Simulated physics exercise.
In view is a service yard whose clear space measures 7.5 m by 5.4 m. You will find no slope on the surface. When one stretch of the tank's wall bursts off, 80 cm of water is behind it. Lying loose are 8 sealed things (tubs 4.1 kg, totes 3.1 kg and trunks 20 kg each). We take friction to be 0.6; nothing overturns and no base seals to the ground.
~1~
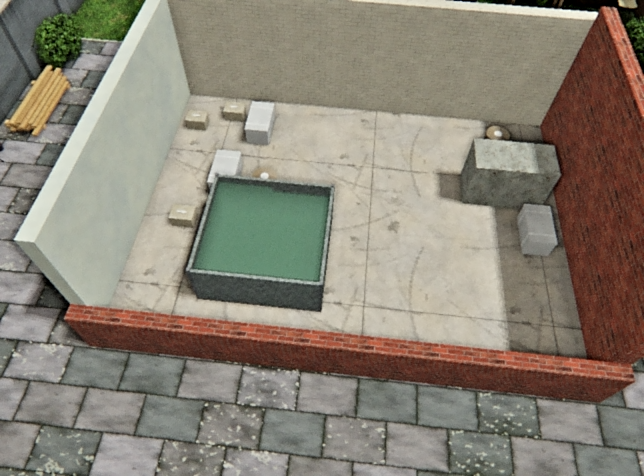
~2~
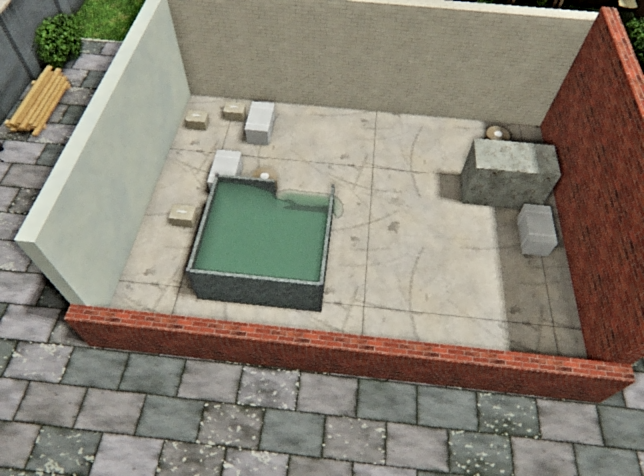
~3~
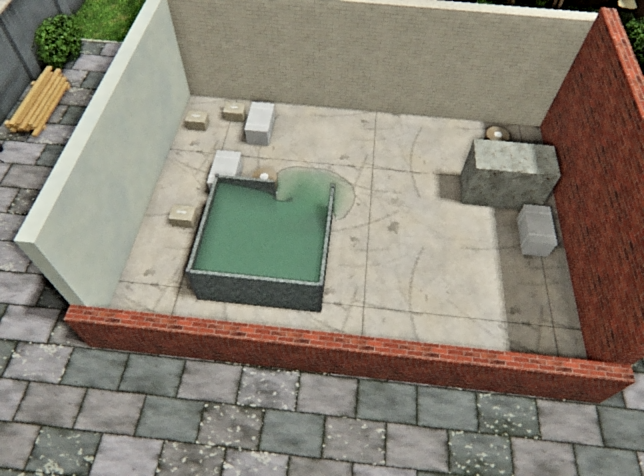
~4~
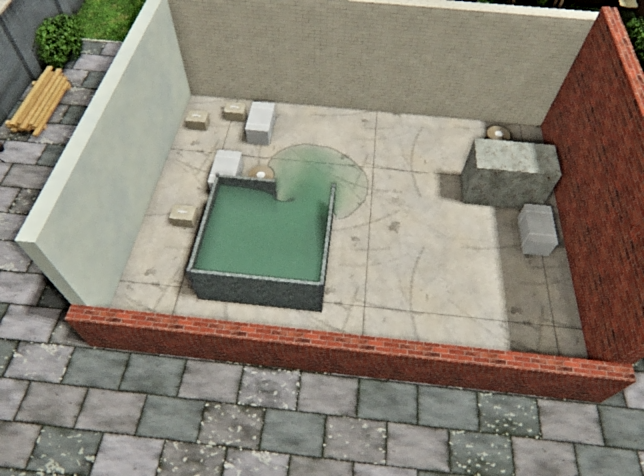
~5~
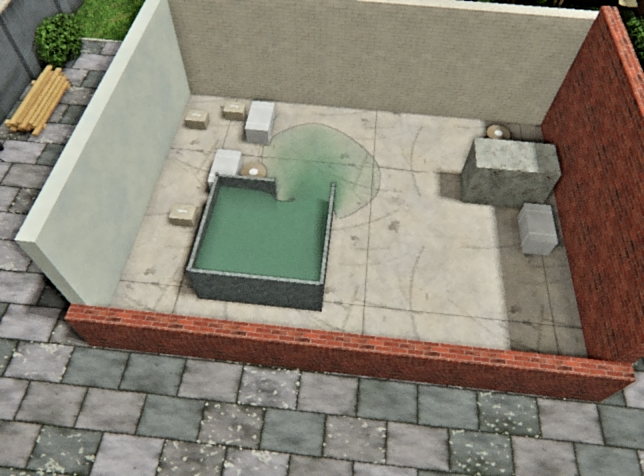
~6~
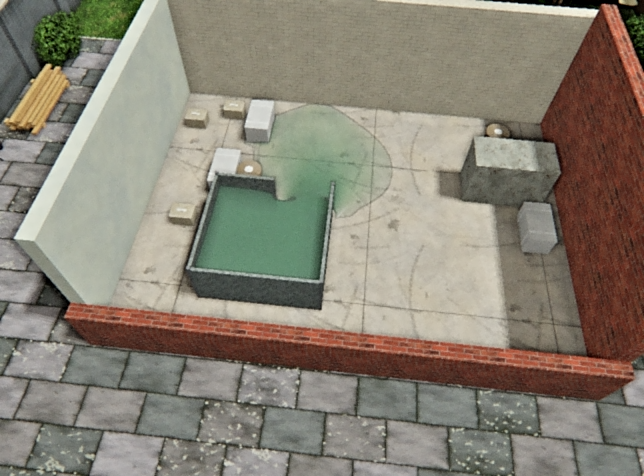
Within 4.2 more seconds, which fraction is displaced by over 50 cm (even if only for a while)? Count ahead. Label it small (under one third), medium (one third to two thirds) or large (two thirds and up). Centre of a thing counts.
Medium.
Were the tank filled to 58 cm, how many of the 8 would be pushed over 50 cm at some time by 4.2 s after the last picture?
That would give 4.
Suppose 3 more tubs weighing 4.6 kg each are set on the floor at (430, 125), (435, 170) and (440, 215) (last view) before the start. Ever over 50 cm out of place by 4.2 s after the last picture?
One after another they come out above it, above it, inside the limit.
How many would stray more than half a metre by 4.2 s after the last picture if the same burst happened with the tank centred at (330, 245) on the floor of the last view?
That would give 5.
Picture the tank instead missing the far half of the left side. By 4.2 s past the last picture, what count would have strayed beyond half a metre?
5.
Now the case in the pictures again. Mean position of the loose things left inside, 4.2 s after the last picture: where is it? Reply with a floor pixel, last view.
The average lands around (289, 226).
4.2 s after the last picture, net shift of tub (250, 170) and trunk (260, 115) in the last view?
In turn: 20 cm, 250 cm.
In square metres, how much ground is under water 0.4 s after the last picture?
About 12 m2.
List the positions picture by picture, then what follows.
In the first picture, a tub at (265, 176), on the bottom; a trunk at (224, 166), on the bottom; water covers 3.4 m2; 0 of 8 have shifted.
In the second picture, a tub at (265, 176) rests on the ground; a trunk at (225, 167), on the bottom; 4.1 m2 under water; 0 of 8 have shifted.
In the third picture, a tub at (264, 177) rests on the ground; a trunk at (224, 167), on the bottom; water covers 5.0 m2; 0 of 8 have shifted.
In the fourth picture, a tub at (261, 175) rests on the ground, 8 cm from its start; a trunk at (225, 167) rests on the ground; 6.3 m2 under water; 1 of 8 have shifted.
In the fifth picture, a tub at (254, 172), on the bottom, 23 cm from its start; a trunk at (225, 166), on the bottom; 7.7 m2 under water; 1 of 8 have shifted.
In the sixth picture, a tub at (249, 169), on the bottom, 31 cm from its start; a trunk at (224, 165), on the bottom; water covers 9.3 m2; 1 of 8 have shifted.
Then, 0.4 s after the last picture 0 of 8 are over 50 cm from their spots; 0 afloat.
Then, 1.5 s after the last picture 2 of 8 are over 50 cm from their spots; 2 afloat.
Then, 2.8 s after the last picture 4 of 8 are over 50 cm from their spots; 4 afloat.
Then, 4.2 s after the last picture 5 of 8 are over 50 cm from their spots, and 5 have been at some point; 5 afloat.
